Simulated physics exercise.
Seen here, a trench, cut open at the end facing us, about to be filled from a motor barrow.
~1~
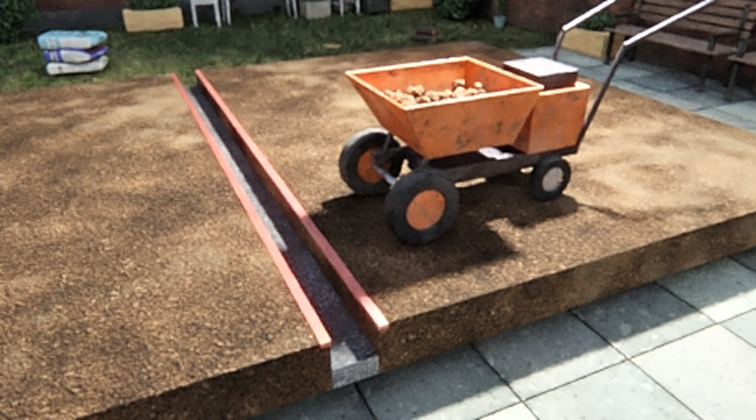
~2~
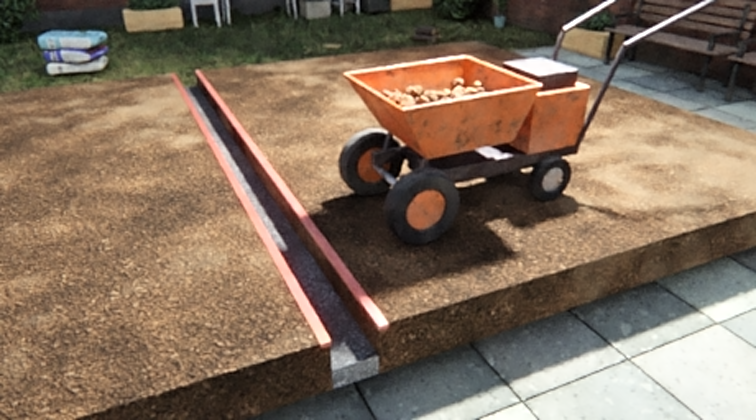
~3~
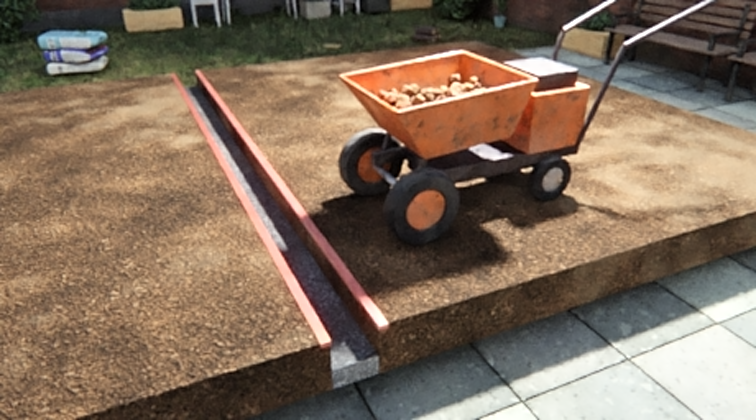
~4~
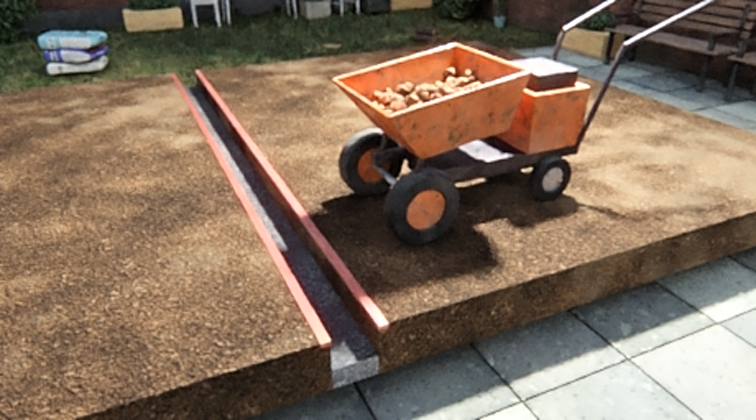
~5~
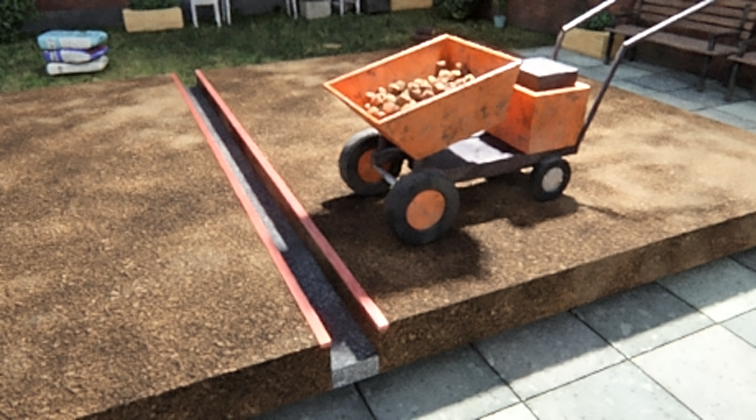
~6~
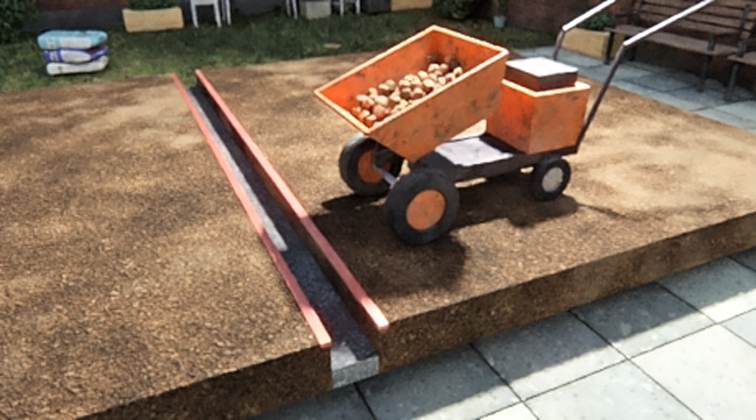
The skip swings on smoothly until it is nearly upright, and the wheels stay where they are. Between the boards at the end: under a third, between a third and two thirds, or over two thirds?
It catches from one third to two thirds.
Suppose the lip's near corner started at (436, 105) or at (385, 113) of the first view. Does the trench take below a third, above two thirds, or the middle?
The first try: Above two thirds. The second: Less than a third.
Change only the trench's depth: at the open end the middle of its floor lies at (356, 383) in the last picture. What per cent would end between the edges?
About 60 per cent.
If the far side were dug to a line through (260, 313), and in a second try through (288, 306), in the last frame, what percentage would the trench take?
Near 100 % and 80 %.
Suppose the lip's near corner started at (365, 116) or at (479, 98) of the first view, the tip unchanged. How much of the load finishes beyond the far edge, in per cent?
In turn 90 and 0 in a hundred.
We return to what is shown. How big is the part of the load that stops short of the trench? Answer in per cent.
Roughly 0 in a hundred.
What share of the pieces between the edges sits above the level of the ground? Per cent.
Close to 5 per cent.
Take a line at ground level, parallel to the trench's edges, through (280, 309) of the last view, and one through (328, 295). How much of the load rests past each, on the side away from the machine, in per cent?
About 30 and 70 per cent.
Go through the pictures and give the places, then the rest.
In the first frame, lip of the skip at (404, 110), level; top of the load at (447, 105), clay clods; first edge of the trench at (356, 287); far edge at (303, 302), the trench under half as wide as the skip, and about as deep as wide.
In the second frame, lip of the skip at (402, 111), tipped barely; top of the load at (446, 104).
In the third frame, lip of the skip at (397, 113), tipped barely; top of the load at (453, 96).
In the fourth frame, lip of the skip at (389, 118), tipped a little; top of the load at (460, 95).
In the fifth frame, lip of the skip at (378, 124), tipped a little; top of the load at (452, 89).
In the sixth frame, lip of the skip at (367, 134), tipped clearly; top of the load at (454, 84); first edge of the trench at (356, 287); far edge at (303, 302).
Soon after the last picture, skip tipped steeply; all in the skip.
A little later, skip tipped right over; most in the skip; a small part in or heaped over the trench; a small part beyond it; a stray few falling.
Later still, skip tipped right over; a small part in the skip; about half in or heaped over the trench; about a third beyond it.
At rest, skip tipped right over; about half in or heaped over the trench; about half beyond it.
